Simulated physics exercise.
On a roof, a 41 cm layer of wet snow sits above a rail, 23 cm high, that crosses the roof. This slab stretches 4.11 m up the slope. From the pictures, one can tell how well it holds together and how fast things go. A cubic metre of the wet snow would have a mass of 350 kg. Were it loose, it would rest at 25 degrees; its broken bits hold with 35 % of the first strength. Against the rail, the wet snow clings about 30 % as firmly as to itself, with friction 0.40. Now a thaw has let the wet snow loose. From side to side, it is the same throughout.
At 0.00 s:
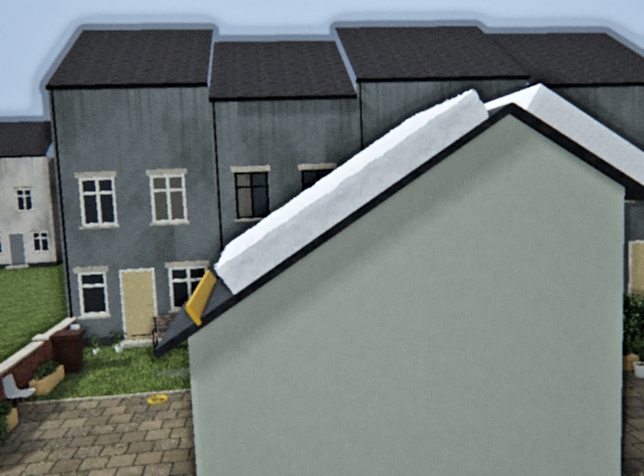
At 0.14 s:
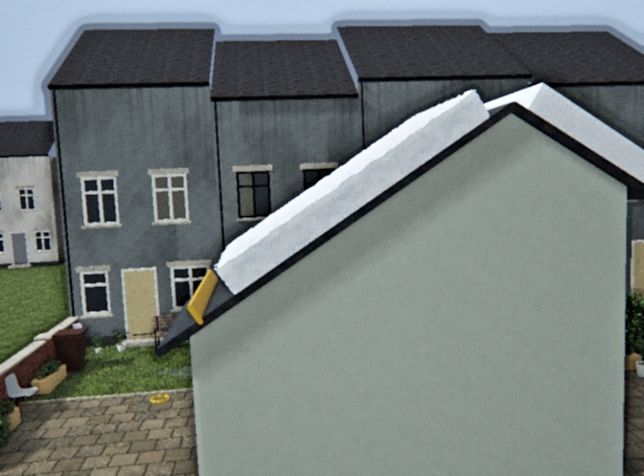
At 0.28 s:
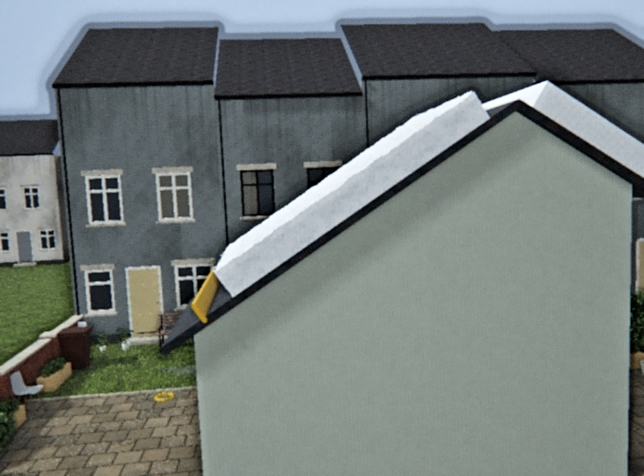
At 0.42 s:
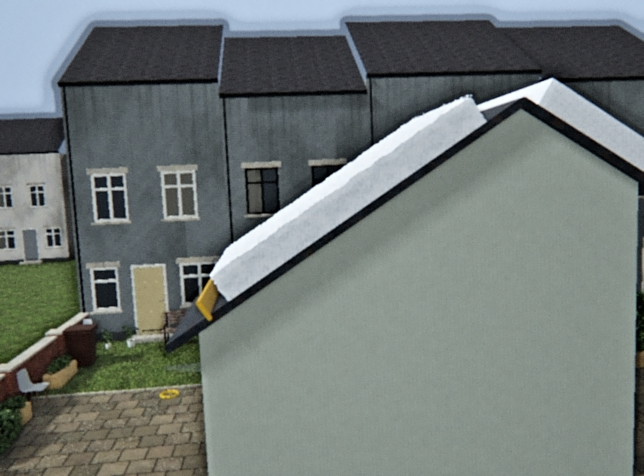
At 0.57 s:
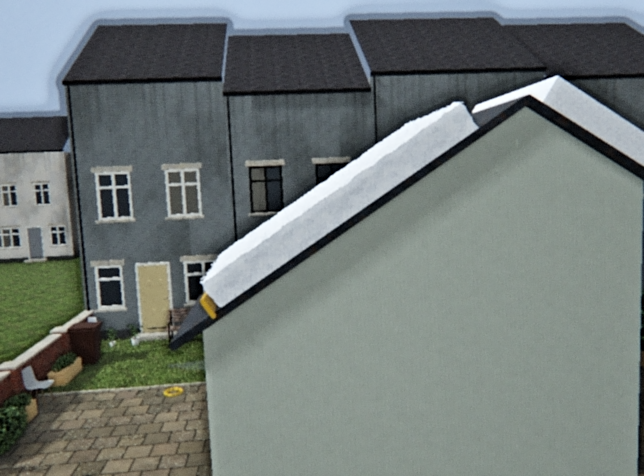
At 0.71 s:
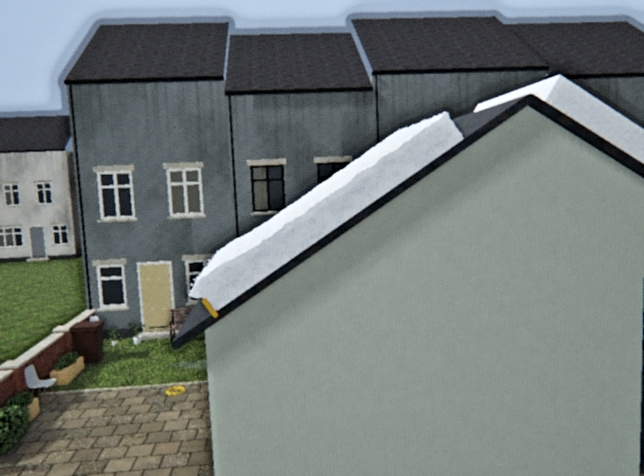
A thick white slab of wet snow slides slowly down the left slope of a pale green gabled house, baring dark roof near the ridge, and its lower end pushes over the yellow rail near the eave.
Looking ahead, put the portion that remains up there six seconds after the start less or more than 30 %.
The share ends in excess of 30 %.
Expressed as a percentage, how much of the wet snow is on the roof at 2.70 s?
Share noted: Around 50 %.
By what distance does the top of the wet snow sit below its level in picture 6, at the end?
About 1.3 m.
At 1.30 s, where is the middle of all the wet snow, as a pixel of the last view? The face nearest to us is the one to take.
Position: About (259, 258).
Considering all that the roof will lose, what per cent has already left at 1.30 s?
Some 20 in a hundred.
By 1.30 s, 88 % of the snow is on the roof.
By 2.00 s, 60 % of the snow is on the roof.
By 2.70 s, 48 % of the snow is on the roof.
By 3.40 s, 42 % of the snow is on the roof.
By 6.00 s, at the end, 41 % of the snow is on the roof.
